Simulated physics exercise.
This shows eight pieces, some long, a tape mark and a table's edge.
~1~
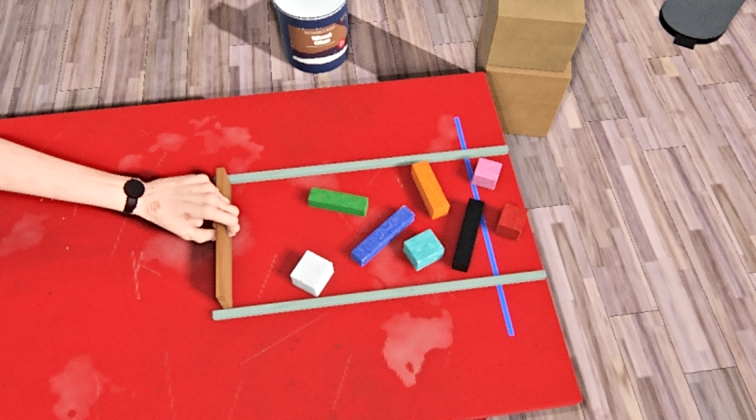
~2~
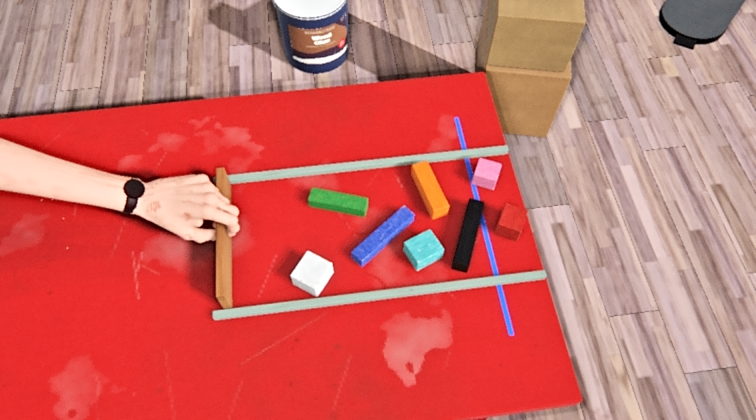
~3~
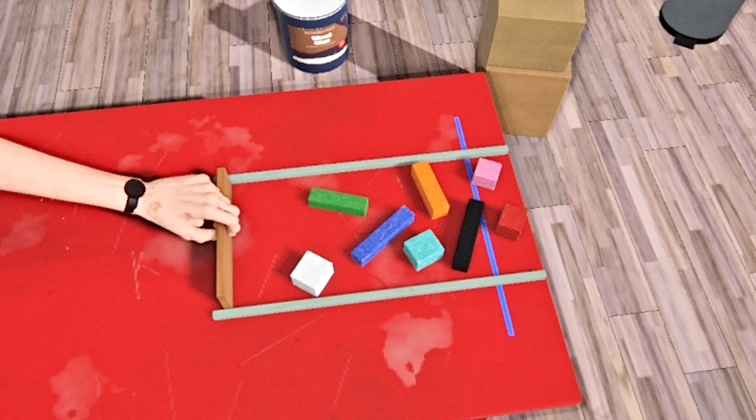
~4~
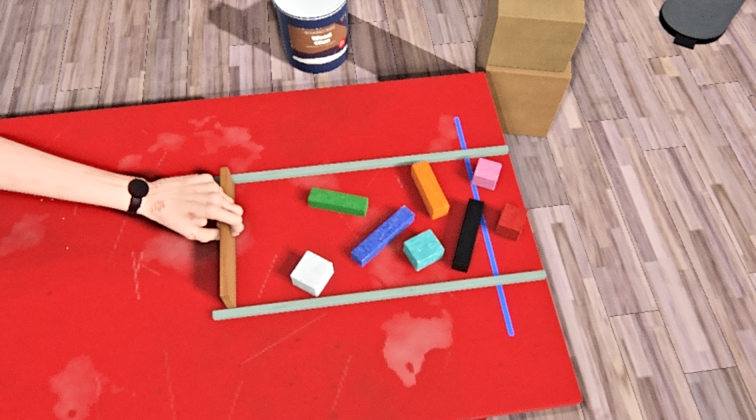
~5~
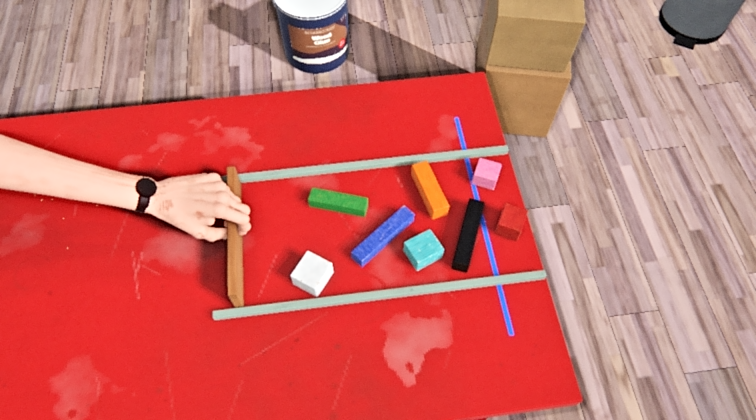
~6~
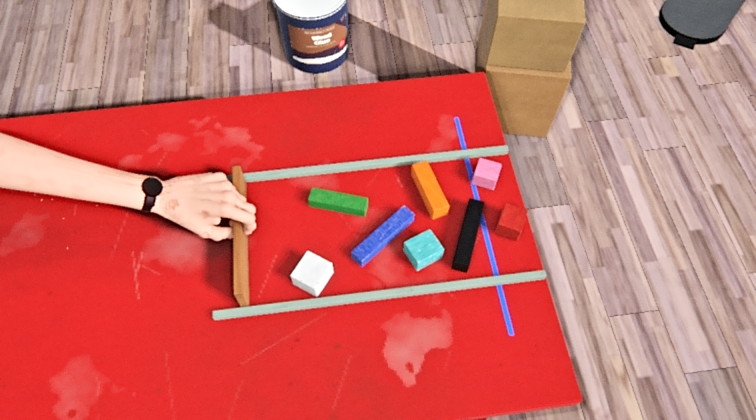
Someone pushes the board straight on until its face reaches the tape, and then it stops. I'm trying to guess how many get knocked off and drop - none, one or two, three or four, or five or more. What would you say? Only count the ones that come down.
After the push, three or four have dropped.
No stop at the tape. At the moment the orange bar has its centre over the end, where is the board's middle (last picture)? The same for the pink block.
For the orange bar, about (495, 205); for the pink block, about (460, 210).
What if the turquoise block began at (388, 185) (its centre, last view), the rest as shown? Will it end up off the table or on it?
Lab note: It does not drop.
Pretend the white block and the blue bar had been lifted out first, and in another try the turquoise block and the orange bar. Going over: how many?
The first count is 1 and the second is 3.
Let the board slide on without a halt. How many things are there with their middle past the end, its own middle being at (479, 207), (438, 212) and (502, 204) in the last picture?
Middles past end - pos 1: 4, pos 2: 1, pos 3: 7.
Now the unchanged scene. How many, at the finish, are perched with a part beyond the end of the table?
I make it 3.
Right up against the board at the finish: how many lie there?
That makes 3.
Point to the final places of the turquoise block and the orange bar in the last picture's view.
Result: One at about (536, 246), the other at about (501, 169).
Soon after, none off yet; red block at rest near (511, 222); pink block at rest near (487, 174); black stick at rest near (468, 235).
In the end, the number that fall off is three or four; gone, blue bar, black stick, pink block and red block.
